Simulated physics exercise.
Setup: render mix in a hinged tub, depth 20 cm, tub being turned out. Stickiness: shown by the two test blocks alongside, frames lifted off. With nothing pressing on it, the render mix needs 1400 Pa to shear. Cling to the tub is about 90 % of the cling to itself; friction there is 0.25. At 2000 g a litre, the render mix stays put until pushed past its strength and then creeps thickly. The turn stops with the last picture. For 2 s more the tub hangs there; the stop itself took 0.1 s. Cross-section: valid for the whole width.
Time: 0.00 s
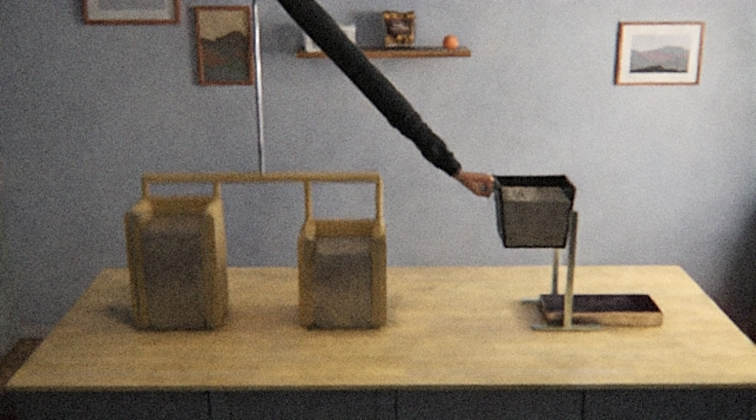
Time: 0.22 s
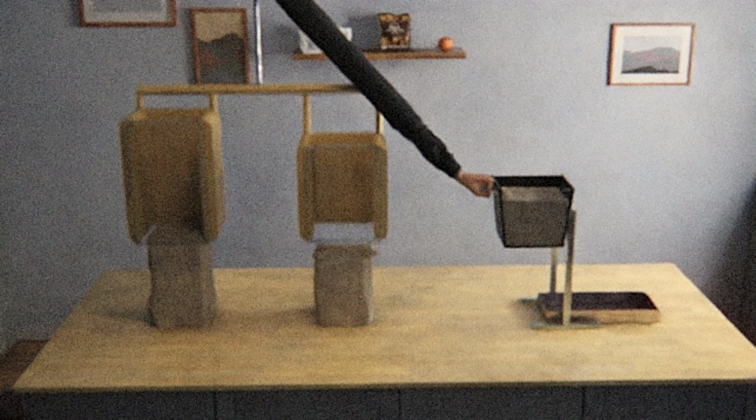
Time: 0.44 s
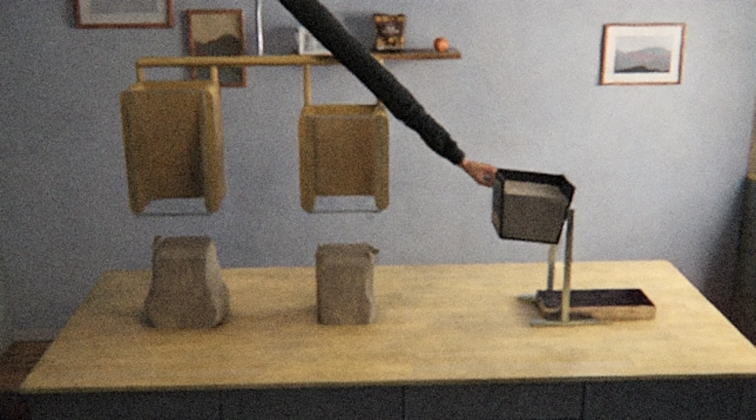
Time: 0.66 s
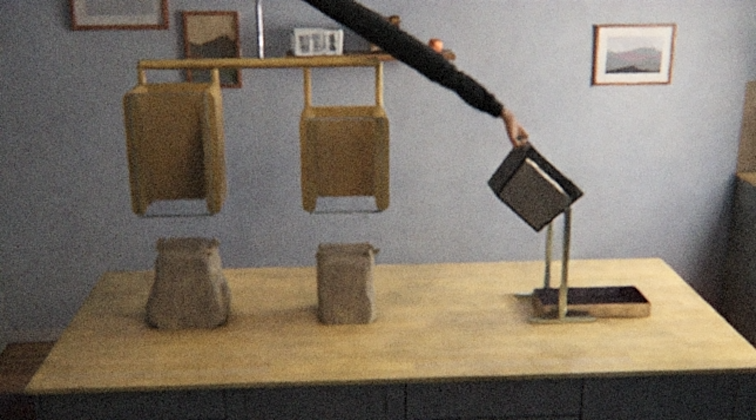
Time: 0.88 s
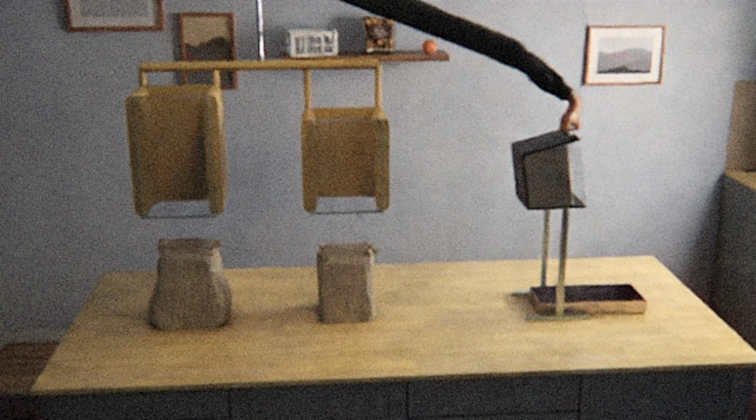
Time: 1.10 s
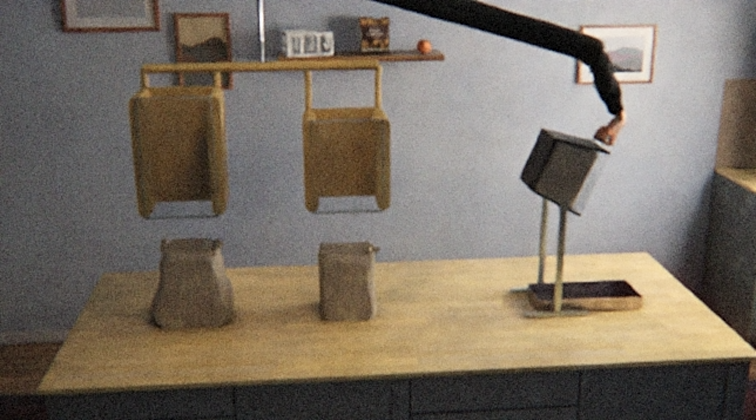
A yellow double holder rises off two grey-brown blocks on a wooden table, and the left block slumps a little and widens at its base. Then a dark-sleeved arm turns a dark tub of grey material clockwise on its stand, well past upright onto its side and beyond.
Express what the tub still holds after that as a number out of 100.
Something like 10 per cent.
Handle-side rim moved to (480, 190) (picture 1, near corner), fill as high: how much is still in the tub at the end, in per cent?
That would leave about 8 % in the tub.
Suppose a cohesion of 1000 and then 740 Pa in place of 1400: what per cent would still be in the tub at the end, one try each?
About 7 % first, about 5 % second.
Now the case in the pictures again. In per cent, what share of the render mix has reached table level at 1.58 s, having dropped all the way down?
Near 0 per cent has got down by that time.
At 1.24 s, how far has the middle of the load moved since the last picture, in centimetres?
Distance: About 4 cm.
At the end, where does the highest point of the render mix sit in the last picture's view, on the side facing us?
Around (543, 181).
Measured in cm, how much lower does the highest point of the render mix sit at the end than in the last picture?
14 cm.
After 1.24 s, the tub is at 112 degrees and holds 99 %.
After 1.41 s, the tub is at 112 degrees and holds 56 %.
After 1.58 s, the tub is at 112 degrees and holds 11 %.
After 1.75 s, the tub is at 112 degrees and holds 10 %.
After 3.10 s, the tub is at 112 degrees and holds 10 %.
